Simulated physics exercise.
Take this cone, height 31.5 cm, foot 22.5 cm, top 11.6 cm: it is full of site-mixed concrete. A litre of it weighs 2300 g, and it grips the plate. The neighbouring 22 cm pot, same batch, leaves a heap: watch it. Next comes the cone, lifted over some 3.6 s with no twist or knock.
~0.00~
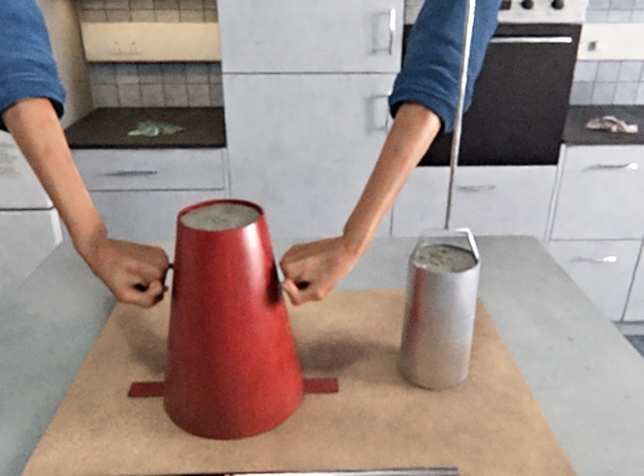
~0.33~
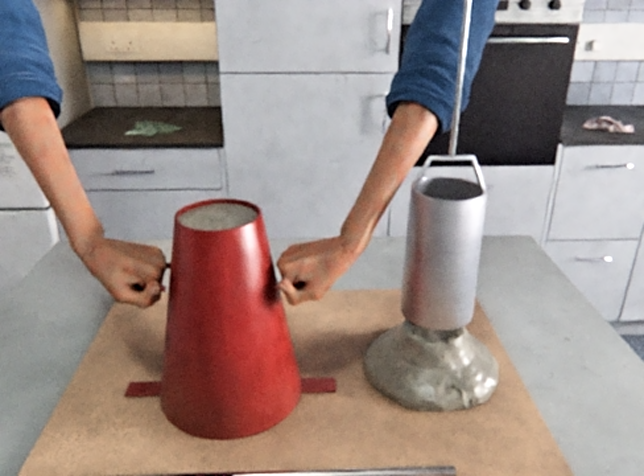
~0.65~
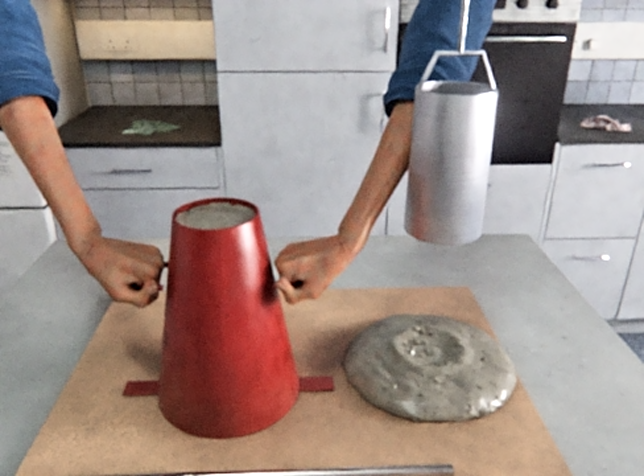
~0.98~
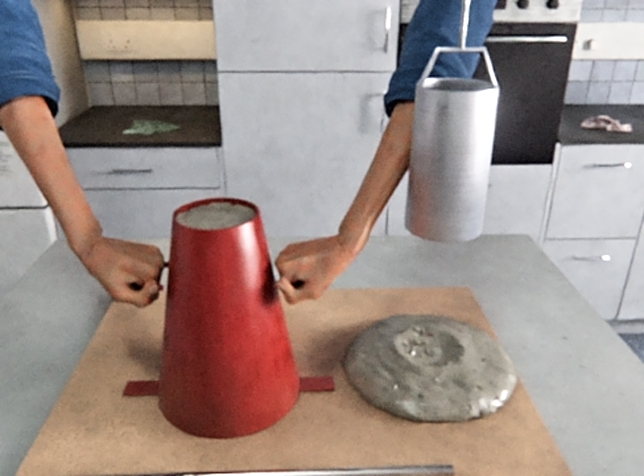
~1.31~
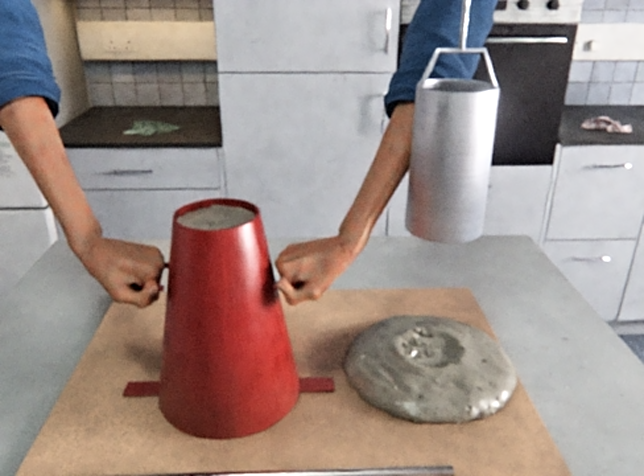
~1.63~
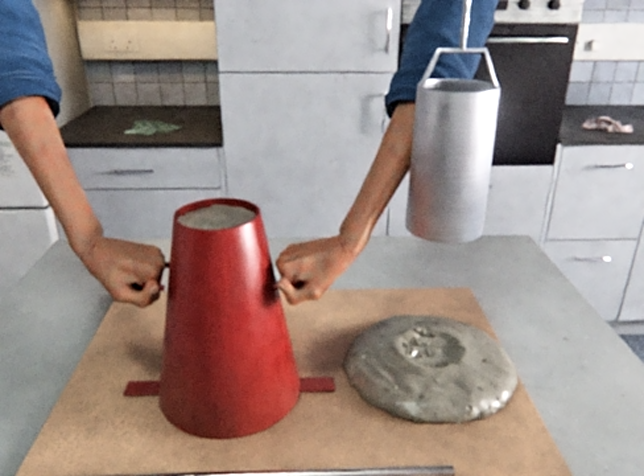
A silver pot on the right was lifted straight up, and the wet grey concrete inside slumped into a wide, low heap, while two hands stayed on a full red cone that never moved.
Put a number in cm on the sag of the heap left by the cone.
About 25 centimetres.
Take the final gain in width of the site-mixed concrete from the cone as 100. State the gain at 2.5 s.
Roughly 80 percent of the full gain.
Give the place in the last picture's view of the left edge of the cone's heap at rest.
I'd mark it at about (71, 426).
By 2.5 s, the cone is up 6.9 cm; the site-mixed concrete has come down 20 cm to 11 cm and is 44 cm wide.
By 3.4 s, the cone is up 19 cm; the site-mixed concrete has come down 25 cm to 6.4 cm and is 49 cm wide.
By 4.3 s, the cone is up 32 cm; the site-mixed concrete has come down 25 cm to 6.4 cm and is 50 cm wide.
By 5.4 s, the cone is clear; the site-mixed concrete has come down 25 cm to 6.3 cm and is 50 cm wide.
By 5.9 s, at rest, the cone is clear; the site-mixed concrete has come down 25 cm to 6.3 cm and is 50 cm wide.
